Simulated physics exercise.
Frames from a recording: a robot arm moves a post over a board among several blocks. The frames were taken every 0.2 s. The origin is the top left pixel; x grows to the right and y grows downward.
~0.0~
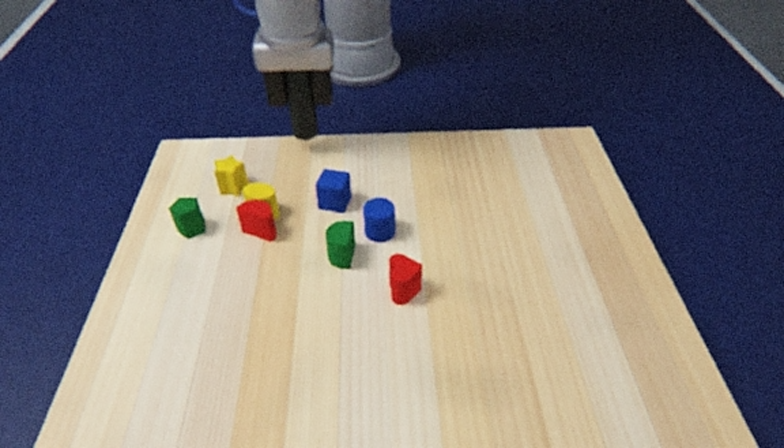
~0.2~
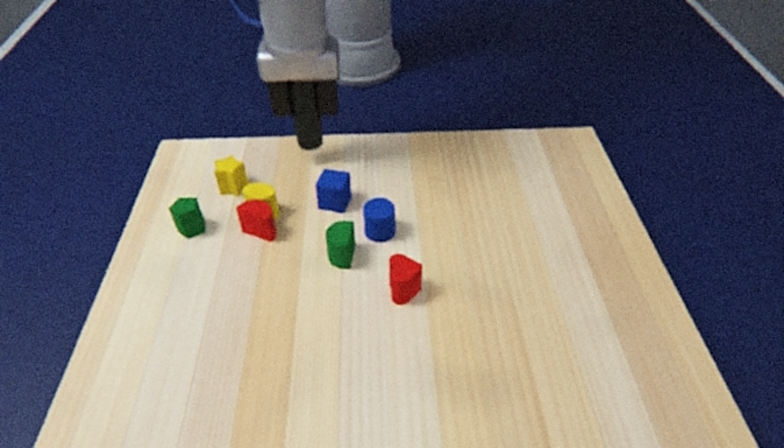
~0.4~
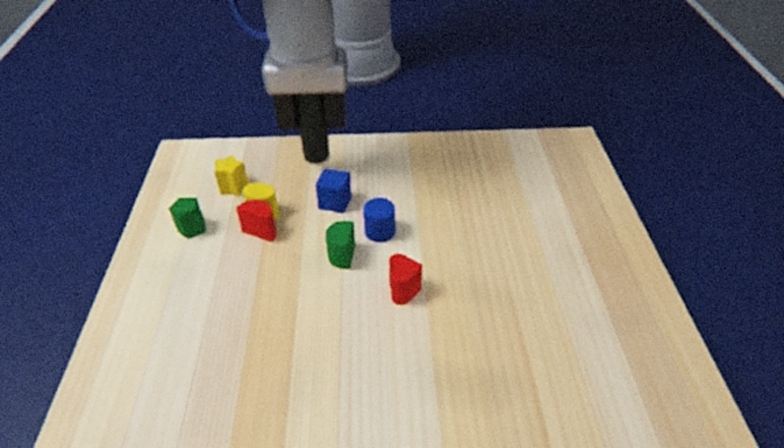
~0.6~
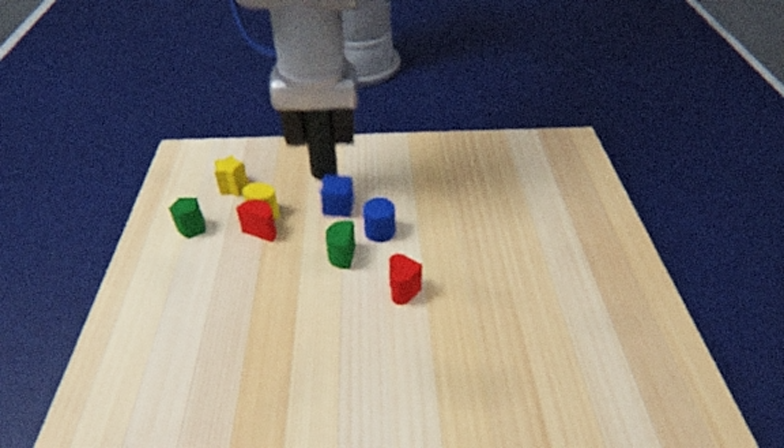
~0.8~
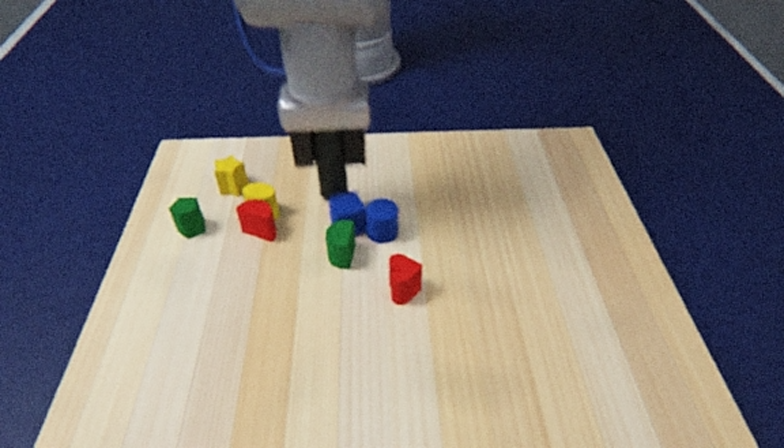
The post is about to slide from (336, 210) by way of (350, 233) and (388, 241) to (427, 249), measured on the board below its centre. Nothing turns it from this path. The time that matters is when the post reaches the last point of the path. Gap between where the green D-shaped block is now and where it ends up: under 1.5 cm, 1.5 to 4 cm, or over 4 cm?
It falls in the 1.5 to 4 cm band.
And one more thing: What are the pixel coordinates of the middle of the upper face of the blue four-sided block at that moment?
My estimate: (383, 240).
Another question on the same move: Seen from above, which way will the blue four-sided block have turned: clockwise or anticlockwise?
Rotates clockwise.
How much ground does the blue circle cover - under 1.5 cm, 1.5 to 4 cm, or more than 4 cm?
My answer is that it shifts over 4 cm.
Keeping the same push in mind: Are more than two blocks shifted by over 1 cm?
Going by the path, yes.
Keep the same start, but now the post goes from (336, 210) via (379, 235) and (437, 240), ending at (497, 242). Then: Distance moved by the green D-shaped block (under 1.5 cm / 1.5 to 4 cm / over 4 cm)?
Moves 1.5 to 4 cm.
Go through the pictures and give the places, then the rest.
In the first picture, post's lower end at (306, 133); green D-shaped block at (340, 232); blue four-sided block at (333, 178); blue circle at (379, 207); red heart at (403, 267).
In the second picture, post at (311, 143); blocks still.
In the third picture, post at (317, 156); blocks still.
In the fourth picture, post at (325, 173); blue four-sided block at (336, 184).
In the fifth picture, post at (334, 193); green D-shaped block at (340, 232); blue four-sided block at (347, 203); blue circle at (382, 208); red heart at (403, 267).
The first path, step by step. One third of the way, post at (350, 216); green D-shaped block at (344, 250), turned 55° clockwise; blue four-sided block at (364, 227); blue circle at (388, 211).
Two thirds of the way, post at (389, 225); green D-shaped block at (344, 251), turned 60° clockwise; blue four-sided block at (383, 239), turned 40° clockwise; blue circle at (420, 213).
At the end, post at (428, 232); green D-shaped block at (344, 251), turned 60° clockwise; blue four-sided block at (383, 240), turned 40° clockwise; blue circle at (454, 212); red heart still.
